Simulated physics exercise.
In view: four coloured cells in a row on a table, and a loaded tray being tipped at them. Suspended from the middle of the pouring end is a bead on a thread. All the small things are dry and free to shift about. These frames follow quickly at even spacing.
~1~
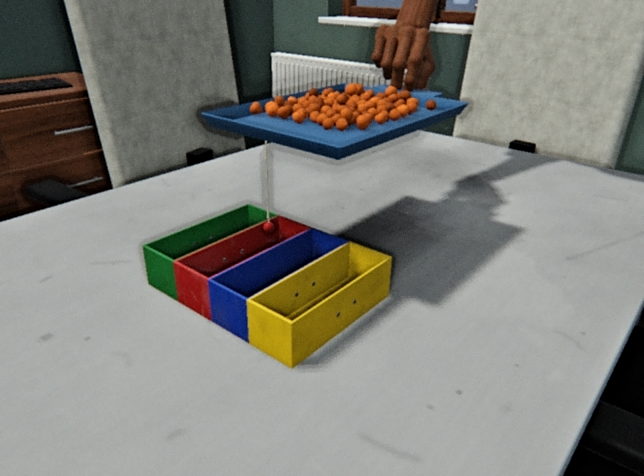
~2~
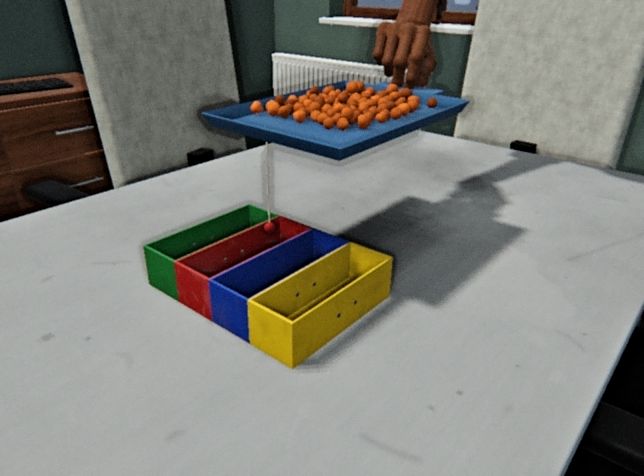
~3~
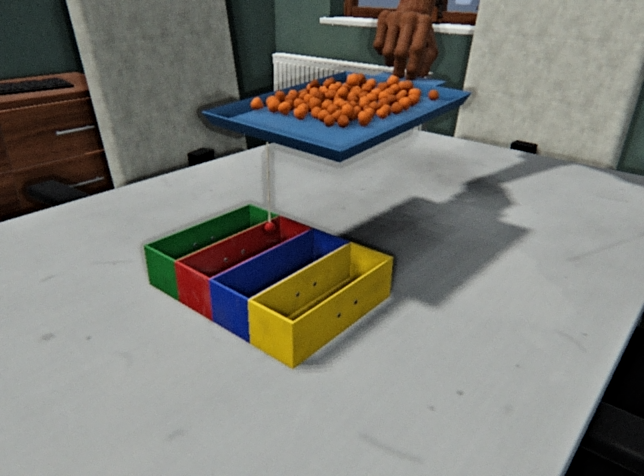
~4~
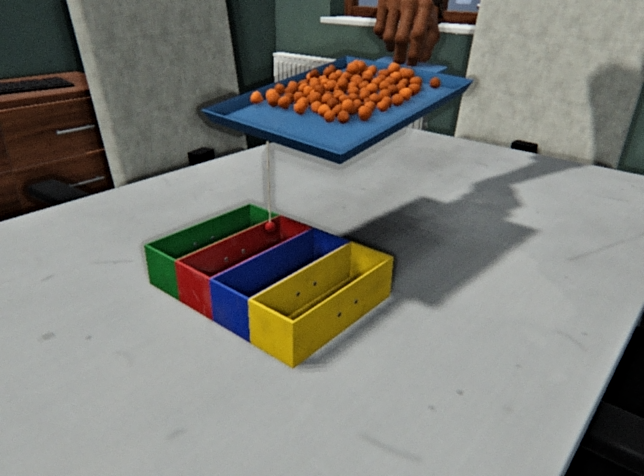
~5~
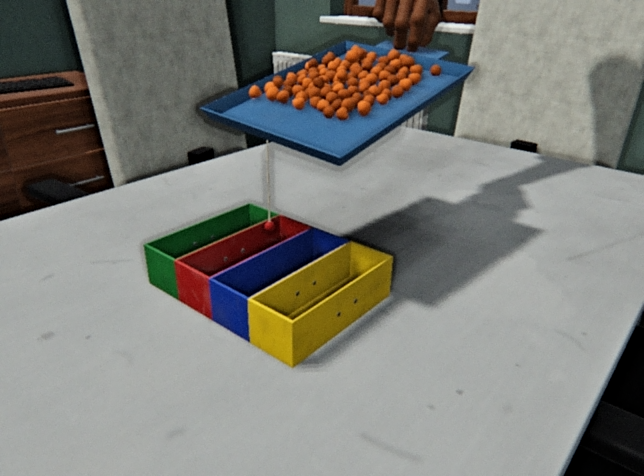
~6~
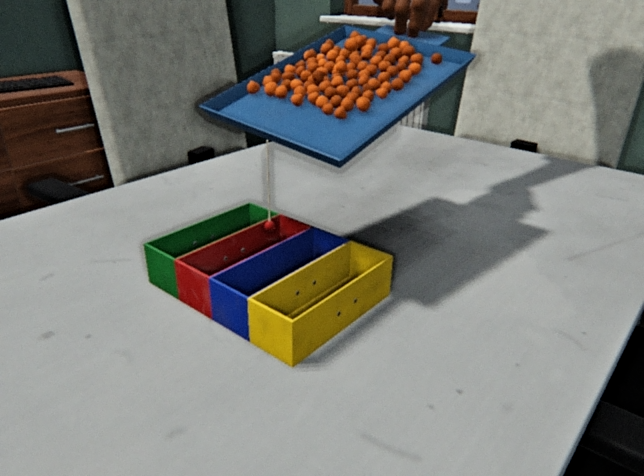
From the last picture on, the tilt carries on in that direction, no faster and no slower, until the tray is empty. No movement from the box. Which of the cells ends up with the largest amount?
The yellow cell ends up with the largest amount.
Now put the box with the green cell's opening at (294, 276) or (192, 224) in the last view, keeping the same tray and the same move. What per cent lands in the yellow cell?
0 % and 40 %.
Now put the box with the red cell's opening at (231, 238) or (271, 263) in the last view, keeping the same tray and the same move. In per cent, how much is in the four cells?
The first yields 70 per cent and the second 90 per cent.
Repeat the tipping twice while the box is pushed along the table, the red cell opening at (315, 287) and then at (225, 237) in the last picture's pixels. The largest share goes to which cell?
Red; the cell in yellow.
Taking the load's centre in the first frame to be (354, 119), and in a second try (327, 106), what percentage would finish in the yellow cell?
Estimate: 40 % first, 40 % second.
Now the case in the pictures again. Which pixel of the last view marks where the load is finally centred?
The centre comes to rest close to (295, 310).
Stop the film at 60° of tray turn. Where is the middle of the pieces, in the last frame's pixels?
Centre estimate: (300, 185).
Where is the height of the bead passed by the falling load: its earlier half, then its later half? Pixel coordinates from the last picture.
Roughly at (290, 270) first, and then at (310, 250).
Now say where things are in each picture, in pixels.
The first picture shows corners of the pouring end (210, 113) and (339, 144), level; middle of the load (339, 106), coated peanuts; bead on its thread (269, 227); green cell (161, 269); red cell (193, 287); blue cell (229, 307); yellow cell (270, 329).
The second picture shows corners of the pouring end (211, 113) and (340, 145), level; middle of the load (340, 104).
The third picture shows corners of the pouring end (211, 111) and (340, 147), tipped barely, lowest at the right corner; middle of the load (341, 99).
The fourth picture shows corners of the pouring end (210, 109) and (340, 149), tipped a little, lowest at the right corner; middle of the load (341, 89).
The fifth picture shows corners of the pouring end (209, 107) and (339, 152), tipped a little, lowest at the right corner; middle of the load (340, 80).
The sixth picture shows corners of the pouring end (208, 105) and (339, 154), tipped clearly, lowest at the right corner; middle of the load (339, 71); green cell (162, 267); red cell (194, 285); blue cell (230, 305); yellow cell (271, 328).
Just after the last frame, tray tipped steeply; roughly half on the tray; about a tenth in the yellow cell; about a tenth in the blue cell; just a few in the red cell; roughly a quarter falling or outside the box.
A moment on, tray tipped right over; roughly half in the yellow cell; roughly a quarter in the blue cell; about a tenth in the red cell; roughly a quarter falling or outside the box.
Further on, tray tipped past a quarter turn; roughly half in the yellow cell; roughly a quarter in the blue cell; about a tenth in the red cell; roughly a quarter falling or outside the box.
When it is over, tray tipped past a quarter turn; roughly half in the yellow cell; roughly a quarter in the blue cell; about a tenth in the red cell; not one in the green cell; roughly a quarter outside the box.
